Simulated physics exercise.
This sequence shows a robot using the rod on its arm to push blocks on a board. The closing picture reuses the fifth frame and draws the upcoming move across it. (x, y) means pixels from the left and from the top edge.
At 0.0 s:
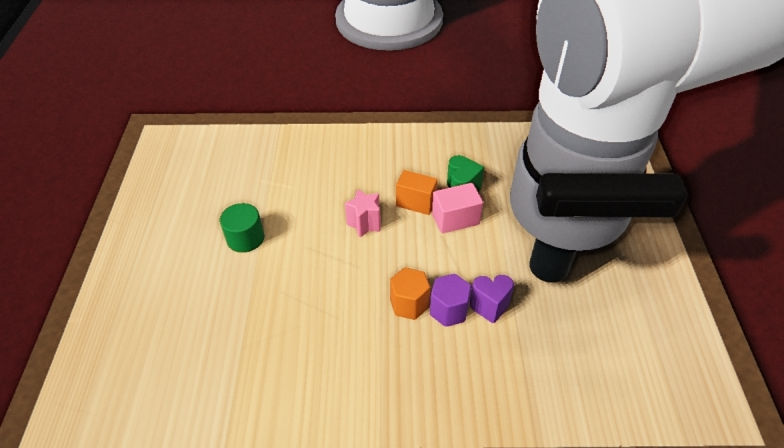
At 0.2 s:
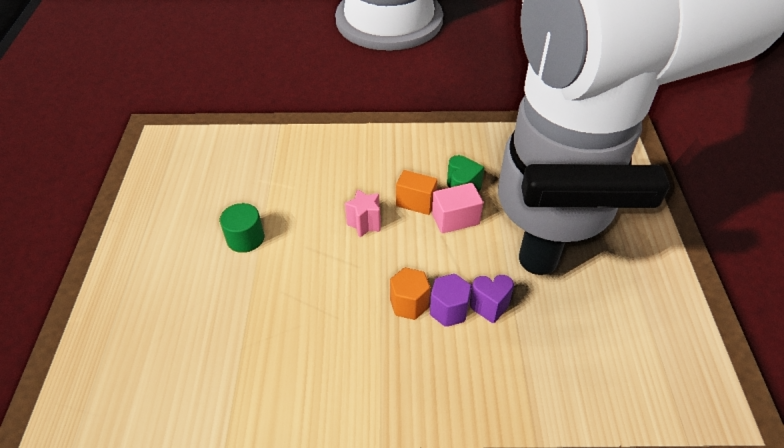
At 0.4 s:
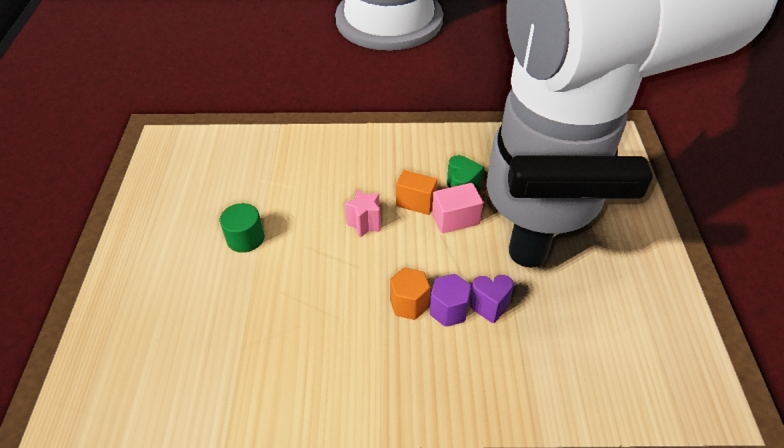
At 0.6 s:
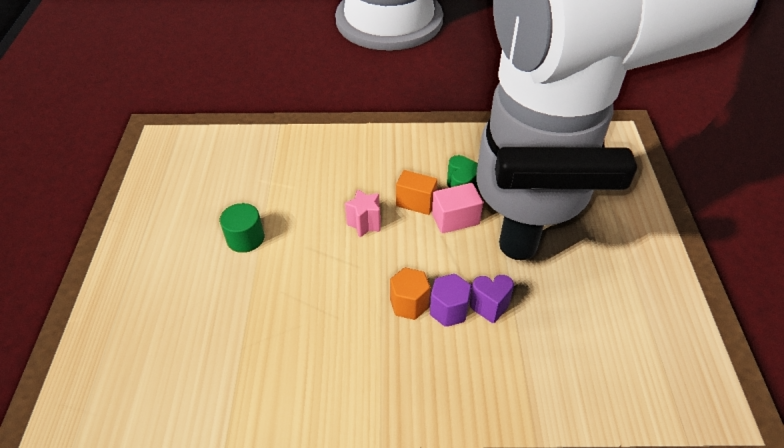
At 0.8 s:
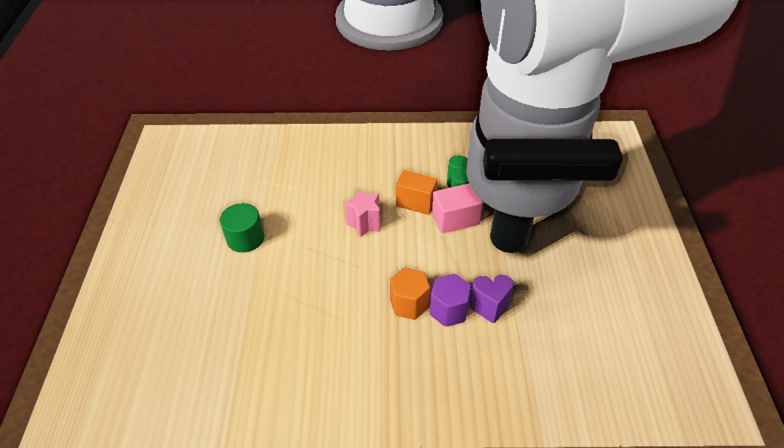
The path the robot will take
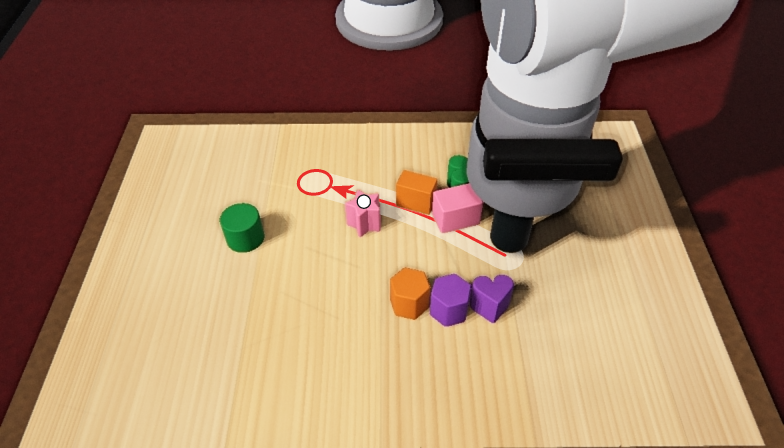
A robot arm with a dark rod moved slowly left and slightly away across a wooden board, nearing the pink block, while all the colored blocks, including a green cylinder off to the left, stayed still.
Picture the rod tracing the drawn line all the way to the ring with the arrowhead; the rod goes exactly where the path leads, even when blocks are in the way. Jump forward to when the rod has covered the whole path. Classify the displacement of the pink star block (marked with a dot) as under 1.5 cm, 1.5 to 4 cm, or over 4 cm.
It shifts under 1.5 cm.
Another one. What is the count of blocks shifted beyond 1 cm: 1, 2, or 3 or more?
Here I'd predict at least three blocks moving more than 1 cm.
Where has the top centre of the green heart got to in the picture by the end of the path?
Near (455, 153).
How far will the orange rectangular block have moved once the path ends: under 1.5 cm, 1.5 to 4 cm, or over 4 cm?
The largest band: Over 4 cm.
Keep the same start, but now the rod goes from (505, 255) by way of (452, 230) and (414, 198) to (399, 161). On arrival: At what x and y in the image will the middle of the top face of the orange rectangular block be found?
It is at (372, 152).
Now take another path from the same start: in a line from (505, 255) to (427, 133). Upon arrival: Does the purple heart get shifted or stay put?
The purple heart does not move.
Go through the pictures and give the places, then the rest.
The first picture shows tip of the rod (548, 268), middles of tops, pink star block (364, 202), orange rectangular block (417, 181), pink rectangular block (458, 197), green heart (465, 167).
The second picture shows rod (537, 261), nothing pushed.
The third picture shows rod (527, 254), nothing pushed.
The fourth picture shows rod (518, 247), nothing pushed.
The fifth picture shows rod (509, 240), pink star block (364, 202), orange rectangular block (417, 181), pink rectangular block (458, 197), green heart (465, 167).
The line goes from (505, 255) through (410, 210) to (315, 182); the dot is on the pink star block.
The first path, step by step. One third of the way, rod (442, 207); orange rectangular block (390, 165); pink rectangular block (429, 178); green heart (456, 156), turned 50° clockwise.
Two thirds of the way, rod (375, 184); orange rectangular block (377, 157), turned 30° anticlockwise; pink rectangular block (417, 164), turned 40° clockwise; green heart (455, 153), turned 70° clockwise.
At the end, rod (313, 166); pink star block unmoved; orange rectangular block (373, 154); pink rectangular block (417, 164), turned 40° clockwise; green heart (455, 153), turned 70° clockwise.
